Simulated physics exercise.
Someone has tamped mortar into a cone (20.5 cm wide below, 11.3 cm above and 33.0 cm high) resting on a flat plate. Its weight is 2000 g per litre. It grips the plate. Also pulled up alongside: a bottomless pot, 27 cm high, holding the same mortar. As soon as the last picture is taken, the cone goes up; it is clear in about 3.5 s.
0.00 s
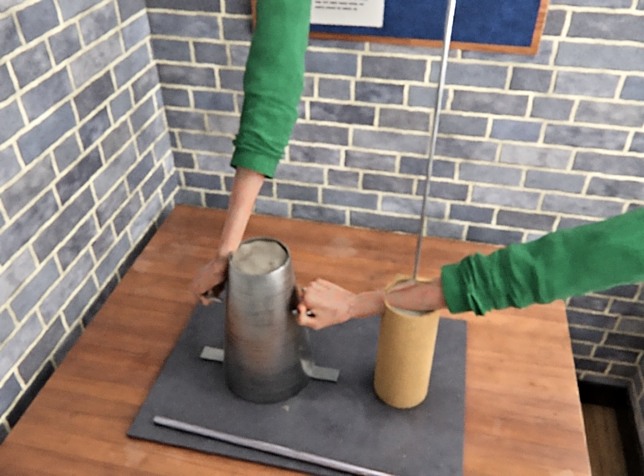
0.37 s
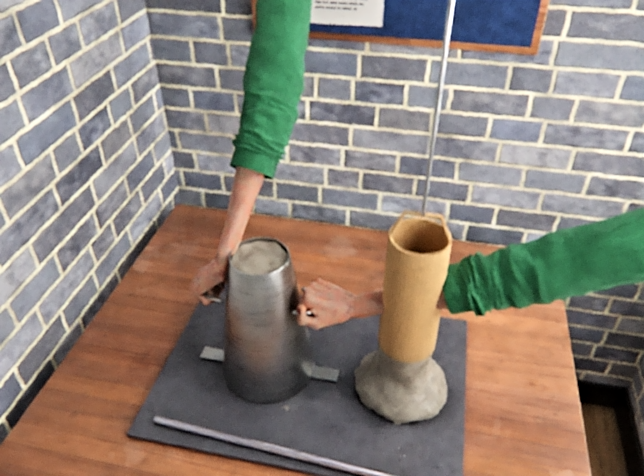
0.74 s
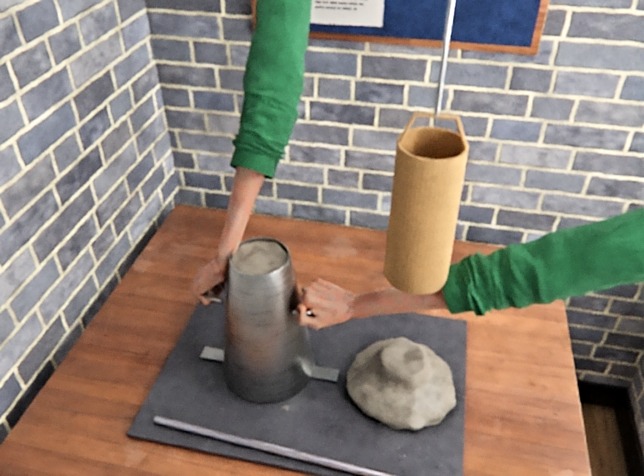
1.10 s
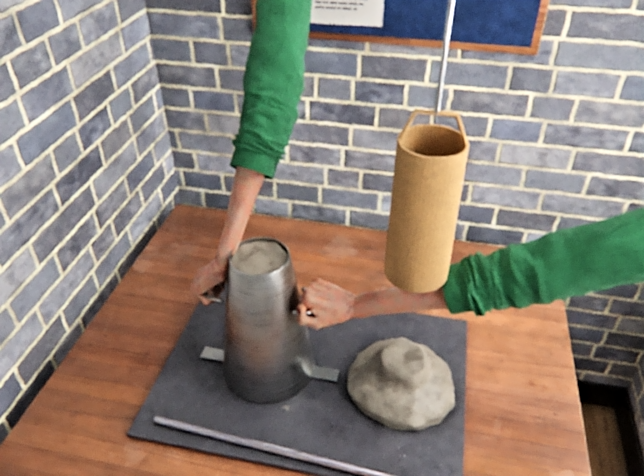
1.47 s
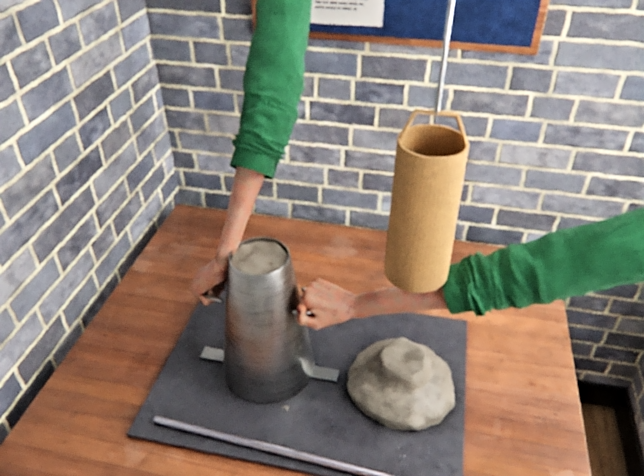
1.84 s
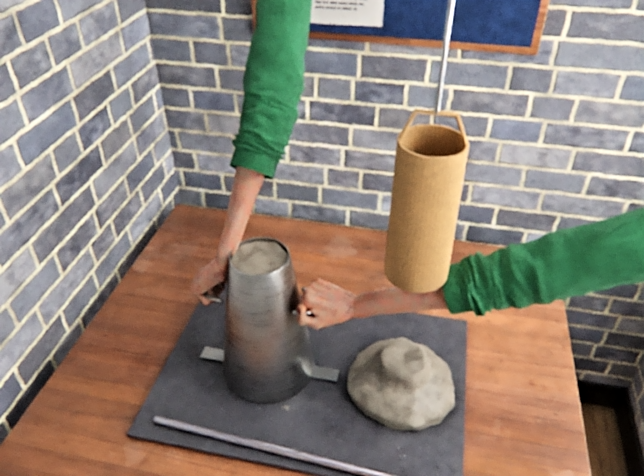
In the video, two green-sleeved arms steady a grey metal cone filled with mortar while a tan bottomless pot beside it rises, leaving a rounded grey heap on the dark plate; the pot then hangs still above it.
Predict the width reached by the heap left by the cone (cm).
Around 34 centimetres.
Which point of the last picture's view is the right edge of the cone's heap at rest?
About pixel (342, 370).
After 2.7 s, the cone is up 7.5 cm; the mortar has come down 13 cm to 20 cm and is 31 cm wide.
After 3.6 s, the cone is up 21 cm; the mortar has come down 17 cm to 16 cm and is 34 cm wide.
After 4.5 s, the cone is up 34 cm; the mortar has come down 17 cm to 16 cm and is 34 cm wide.
After 5.5 s, the cone is clear; the mortar has come down 17 cm to 16 cm and is 34 cm wide.
After 6.1 s, at rest, the cone is clear; the mortar has come down 17 cm to 16 cm and is 34 cm wide.
